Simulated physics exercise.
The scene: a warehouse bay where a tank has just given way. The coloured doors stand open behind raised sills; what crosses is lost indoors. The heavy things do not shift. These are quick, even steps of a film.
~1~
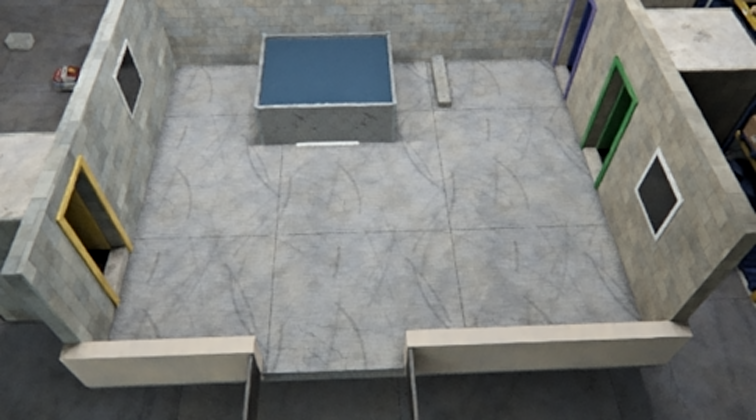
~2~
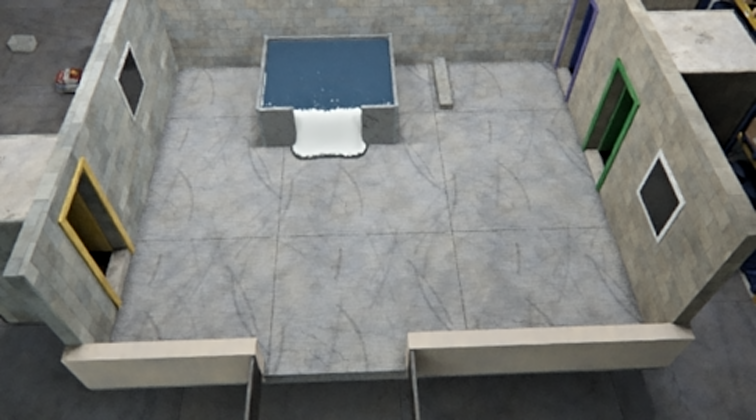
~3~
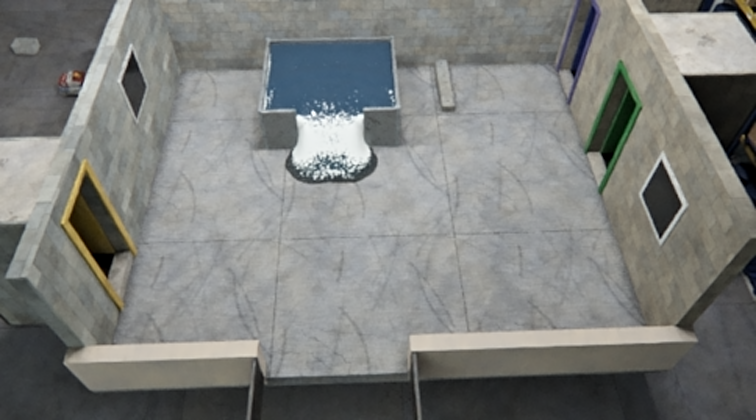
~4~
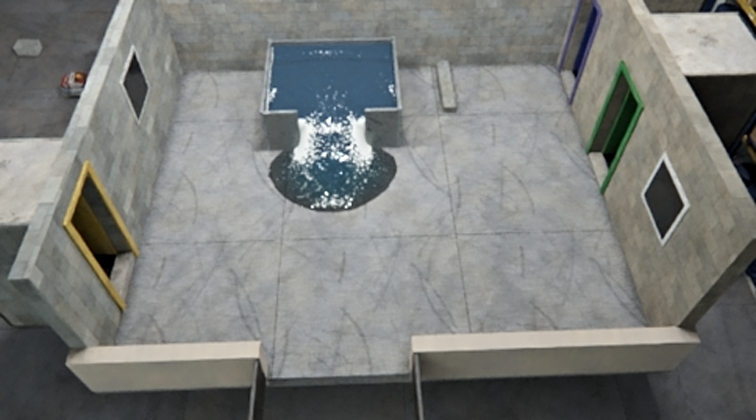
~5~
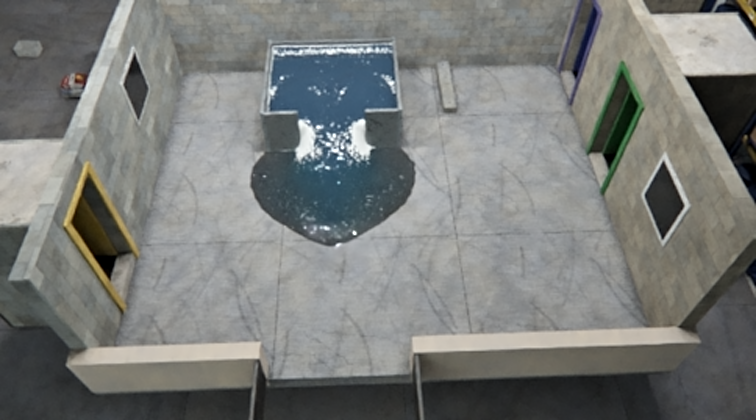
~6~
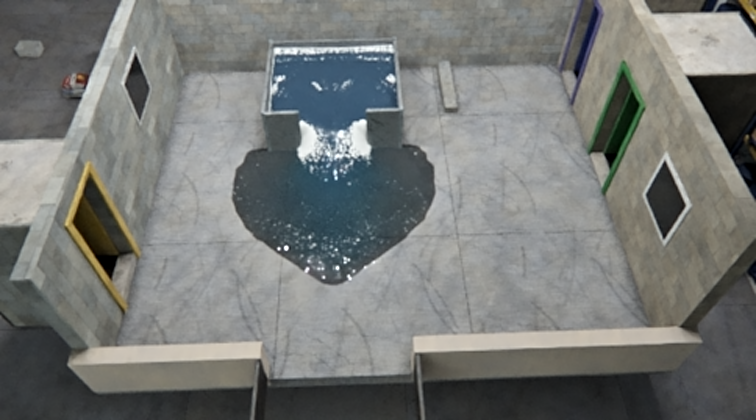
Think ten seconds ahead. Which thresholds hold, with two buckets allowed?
In the end: The green door holds within the limit; the yellow door holds within the limit; the blue door holds within the limit.
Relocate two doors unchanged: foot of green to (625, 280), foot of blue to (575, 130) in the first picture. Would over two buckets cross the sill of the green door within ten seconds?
Green door is over.
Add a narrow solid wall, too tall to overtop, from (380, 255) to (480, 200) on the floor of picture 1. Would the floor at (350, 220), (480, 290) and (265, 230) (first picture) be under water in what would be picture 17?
In that order: Covered, not flooded, awash.
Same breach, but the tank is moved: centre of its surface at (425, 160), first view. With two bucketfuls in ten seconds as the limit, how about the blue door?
One by one: The blue door floods.
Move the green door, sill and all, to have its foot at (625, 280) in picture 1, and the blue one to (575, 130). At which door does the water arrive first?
First comes the yellow-painted one.
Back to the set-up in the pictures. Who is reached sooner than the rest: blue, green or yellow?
First comes the yellow one.
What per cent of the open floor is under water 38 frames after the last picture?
Some 80 per cent.
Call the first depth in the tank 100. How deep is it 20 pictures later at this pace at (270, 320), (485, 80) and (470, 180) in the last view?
In turn 4, 0 and 0 in a hundred.
A moment on, water covers 40 % of the floor; the green door not reached, the yellow door not reached, the blue door not reached.
Next, water covers 50 % of the floor; the green door not reached, the yellow door wet at the sill, nothing in, the blue door not reached.
Then, water covers 55 % of the floor; the green door not reached, the yellow door wet at the sill, nothing in, the blue door not reached.
Later, water covers 80 % of the floor; the green door wet at the sill, nothing in, the yellow door under two buckets in, the blue door wet at the sill, nothing in.
In the end, water covers 95 % of the floor; the green door wet at the sill, nothing in, the yellow door under two buckets in, the blue door wet at the sill, nothing in.
